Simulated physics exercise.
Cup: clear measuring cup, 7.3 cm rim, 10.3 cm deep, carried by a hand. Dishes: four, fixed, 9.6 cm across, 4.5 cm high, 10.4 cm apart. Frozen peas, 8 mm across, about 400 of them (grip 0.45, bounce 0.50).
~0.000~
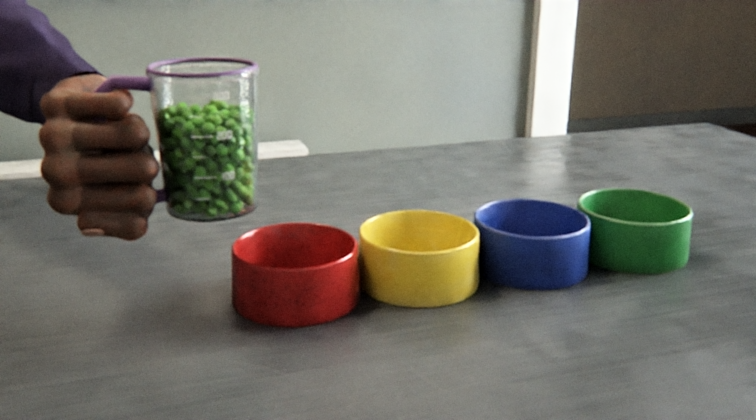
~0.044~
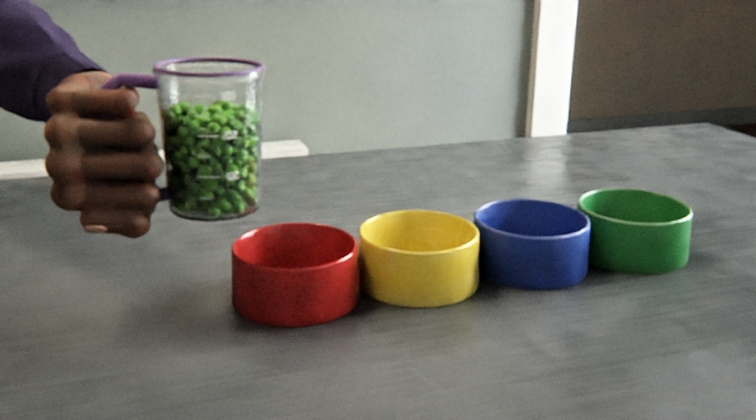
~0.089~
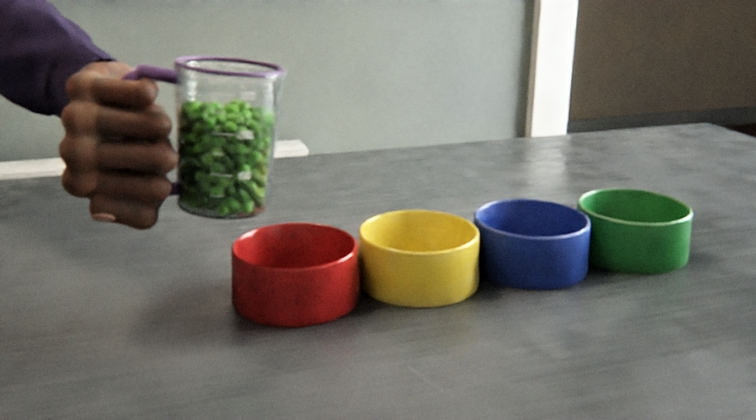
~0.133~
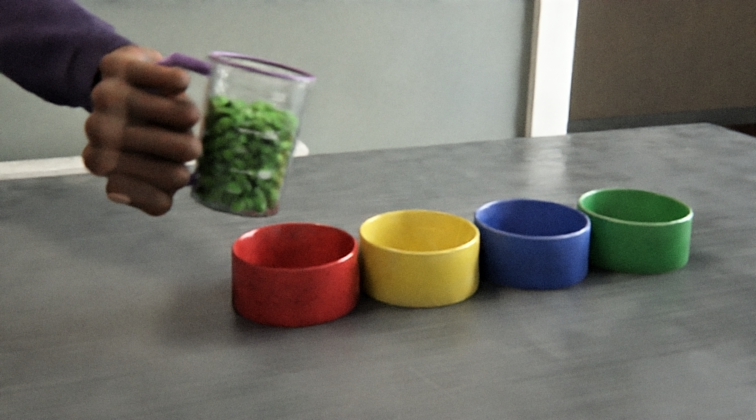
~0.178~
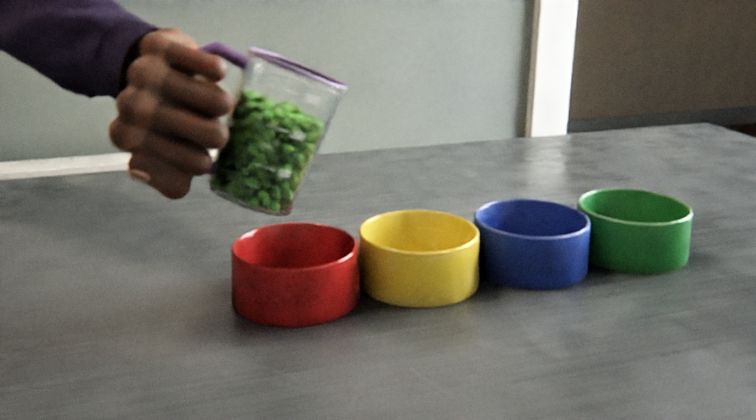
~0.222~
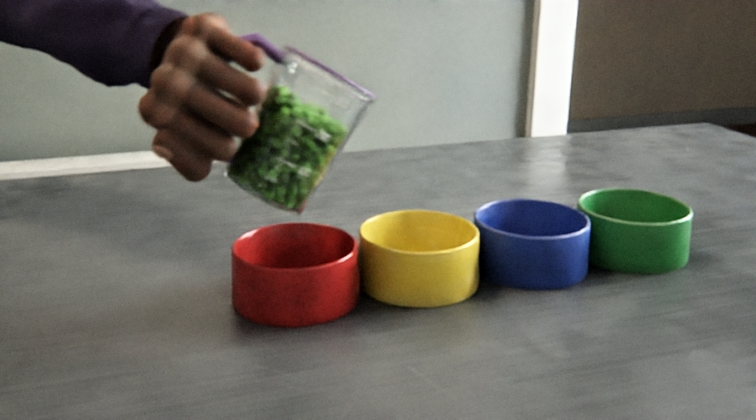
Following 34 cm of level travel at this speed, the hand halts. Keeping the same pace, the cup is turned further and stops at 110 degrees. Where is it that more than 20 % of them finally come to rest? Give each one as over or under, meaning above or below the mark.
Red: Under, blue: Under, green: Over, yellow: Under, counter: Over.
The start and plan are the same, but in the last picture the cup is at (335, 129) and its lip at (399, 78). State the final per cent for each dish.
Final shares - red 0 %, blue 0 %, green 80 %, yellow 0 %.
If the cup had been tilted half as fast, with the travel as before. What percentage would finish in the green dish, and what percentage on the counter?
Result - green: 80; counter: 20.
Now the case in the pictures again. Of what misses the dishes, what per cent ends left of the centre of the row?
0 percent.
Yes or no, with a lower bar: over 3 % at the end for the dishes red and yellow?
Red: False; yellow: False.
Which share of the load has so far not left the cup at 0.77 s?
Around 70 in a hundred.
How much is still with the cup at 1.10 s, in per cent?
5 per cent.
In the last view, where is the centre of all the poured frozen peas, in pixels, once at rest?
Roughly (651, 239).
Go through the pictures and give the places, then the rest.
In the first frame, cup at (208, 139), tilt 0 degrees, lip at (255, 65), moved 0.0 cm; middle of the pieces at (210, 158); red dish at (295, 245); yellow dish at (419, 231); blue dish at (532, 218); green dish at (634, 206).
In the second frame, cup at (213, 138), tilt 2 degrees, lip at (261, 66), moved 0.3 cm; middle of the pieces at (214, 158).
In the third frame, cup at (227, 137), tilt 6 degrees, lip at (281, 70), moved 1.3 cm; middle of the pieces at (226, 157).
In the fourth frame, cup at (249, 136), tilt 14 degrees, lip at (311, 77), moved 3.0 cm; middle of the pieces at (245, 155).
In the fifth frame, cup at (273, 134), tilt 23 degrees, lip at (343, 86), moved 4.8 cm; middle of the pieces at (266, 152).
In the sixth frame, cup at (297, 132), tilt 32 degrees, lip at (371, 95), moved 6.5 cm; middle of the pieces at (287, 149); red dish at (295, 245); yellow dish at (419, 231); blue dish at (532, 218); green dish at (634, 206). The cup turns about 195 degrees a second and travels 40 cm a second.
Then, at 0.55 s, tilt 96 degrees; cup holds 100 %.
After 0.77 s, tilt 110 degrees; cup holds 70 %, blue 5 %, green 20 %.
After 1.10 s, tilt 110 degrees; cup holds 5 %, blue 5 %, green 55 %.
In the end, at 2.1 s, red 0 %, blue 5 %, green 60 %, yellow 0 %, counter 35 %.
